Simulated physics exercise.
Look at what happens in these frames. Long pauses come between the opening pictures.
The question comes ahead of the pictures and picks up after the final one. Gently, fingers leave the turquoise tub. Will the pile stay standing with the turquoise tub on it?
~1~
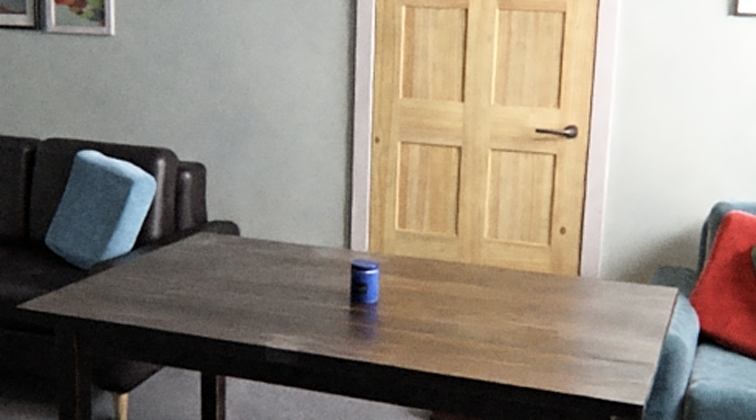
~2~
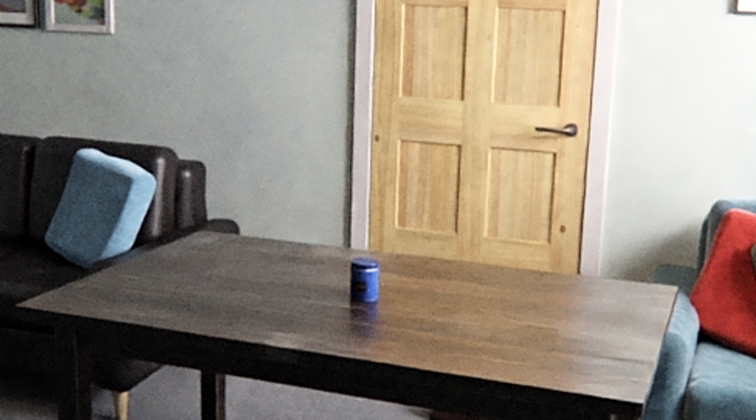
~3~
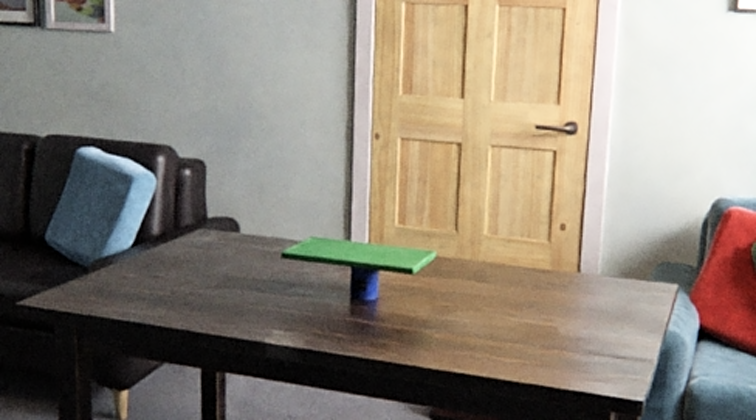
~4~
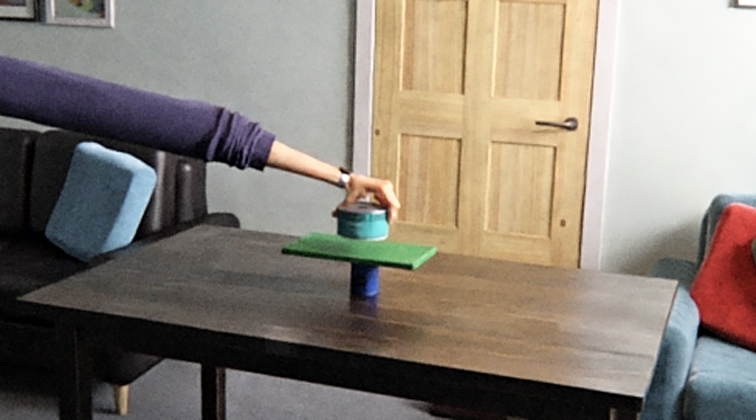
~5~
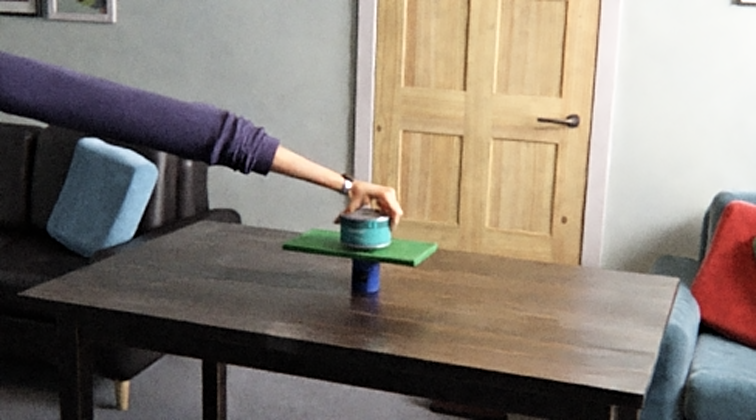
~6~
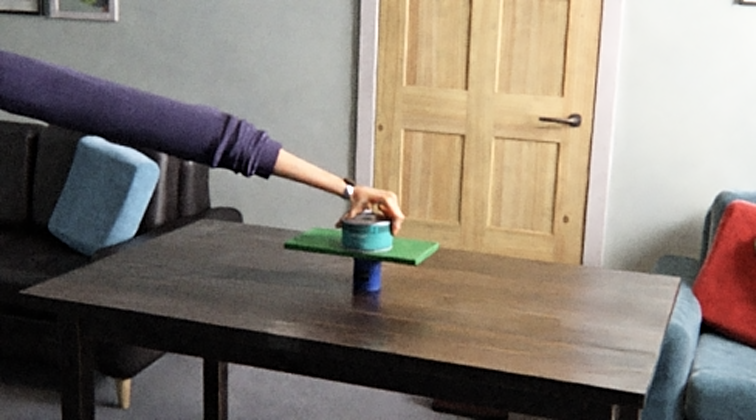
Yes.
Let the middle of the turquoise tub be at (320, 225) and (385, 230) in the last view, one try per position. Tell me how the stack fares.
First try: Topples; second try: Stands.
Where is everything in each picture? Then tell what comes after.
The last thing is not in view yet, in the first frame.
The last thing is not in view yet, in the second frame.
The last thing is not in view yet; green lid (359, 255), in the third frame.
Coming down; turquoise tub (363, 221); green lid (359, 251), in the fourth frame.
Coming down; turquoise tub (366, 228); green lid (361, 247), in the fifth frame.
Set down, still held; turquoise tub (367, 232); green lid (362, 246), in the sixth frame.
Then, 0.80 s after the last picture, nothing has stirred.
Then, 1.70 s after the last picture, turquoise tub resting near (367, 233).
At rest, all 3 in place. Seen from the same camera at the end, turquoise tub near (367, 233). The stack keeps its balance.
